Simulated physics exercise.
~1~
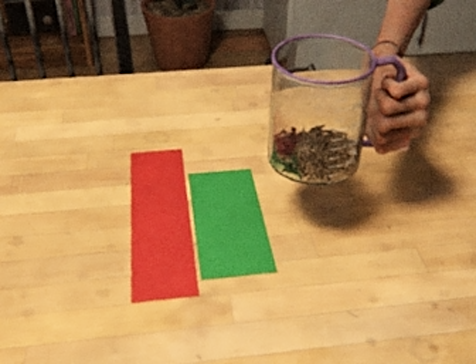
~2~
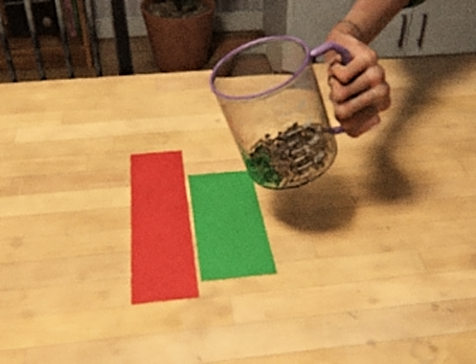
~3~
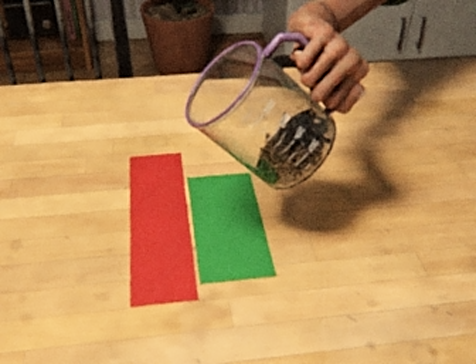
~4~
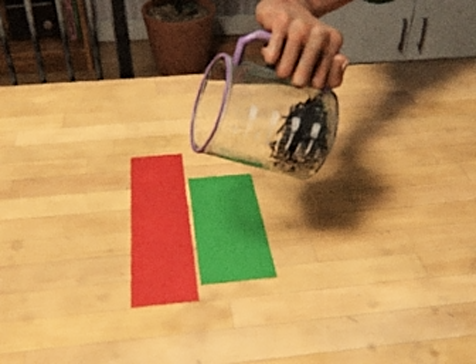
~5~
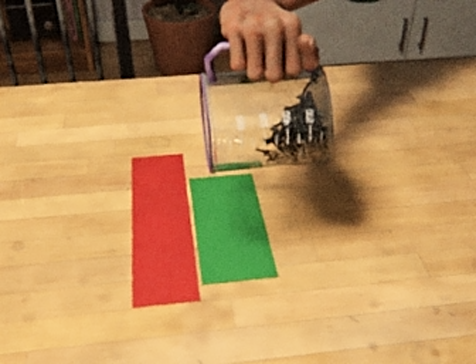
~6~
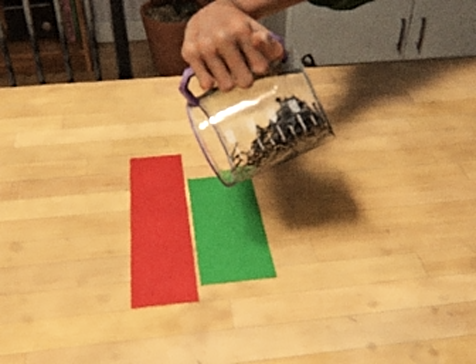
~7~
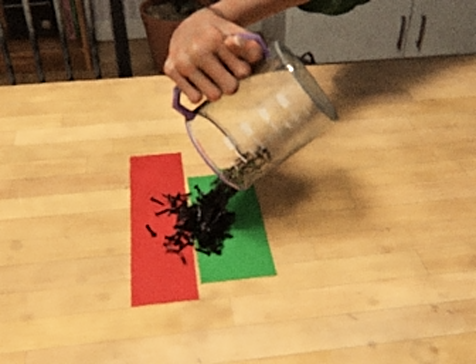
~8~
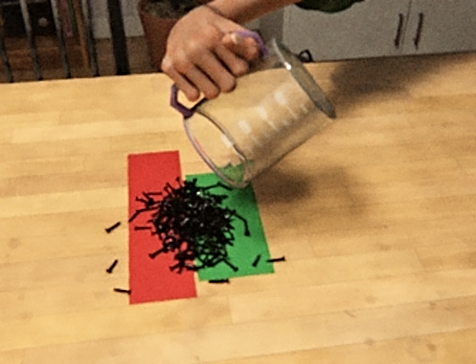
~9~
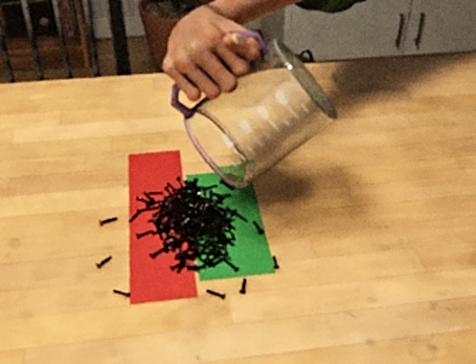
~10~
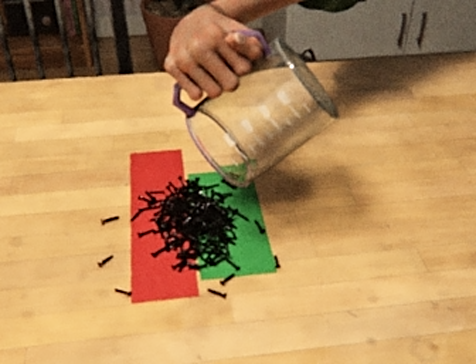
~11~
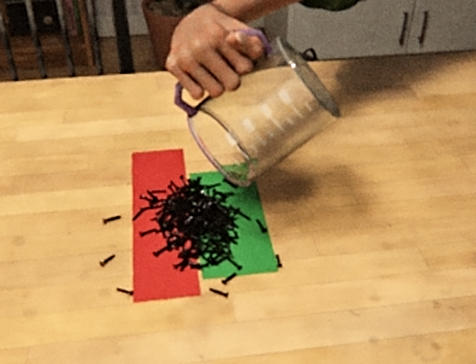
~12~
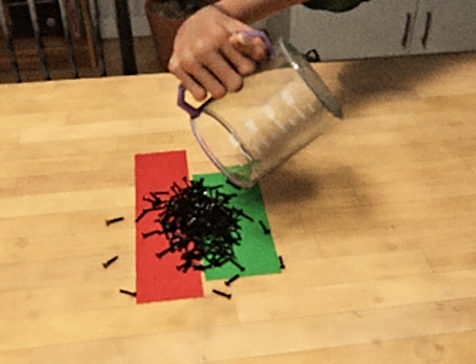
A clear jug with a purple rim and handle, holding small dark screws, is held by a hand above a light wooden table, seen from slightly above by a gently swaying camera. A long red mat lies on the left beside a shorter green one, with a plant pot and grey cabinets behind. The hand moves the jug left and tips it onto its side, and the screws slide along the glass. Turned further mouth-down, it pours them out in a rush. They end heaped across both mats, a few scattered on the bare wood, while the emptied jug stays tilted above.
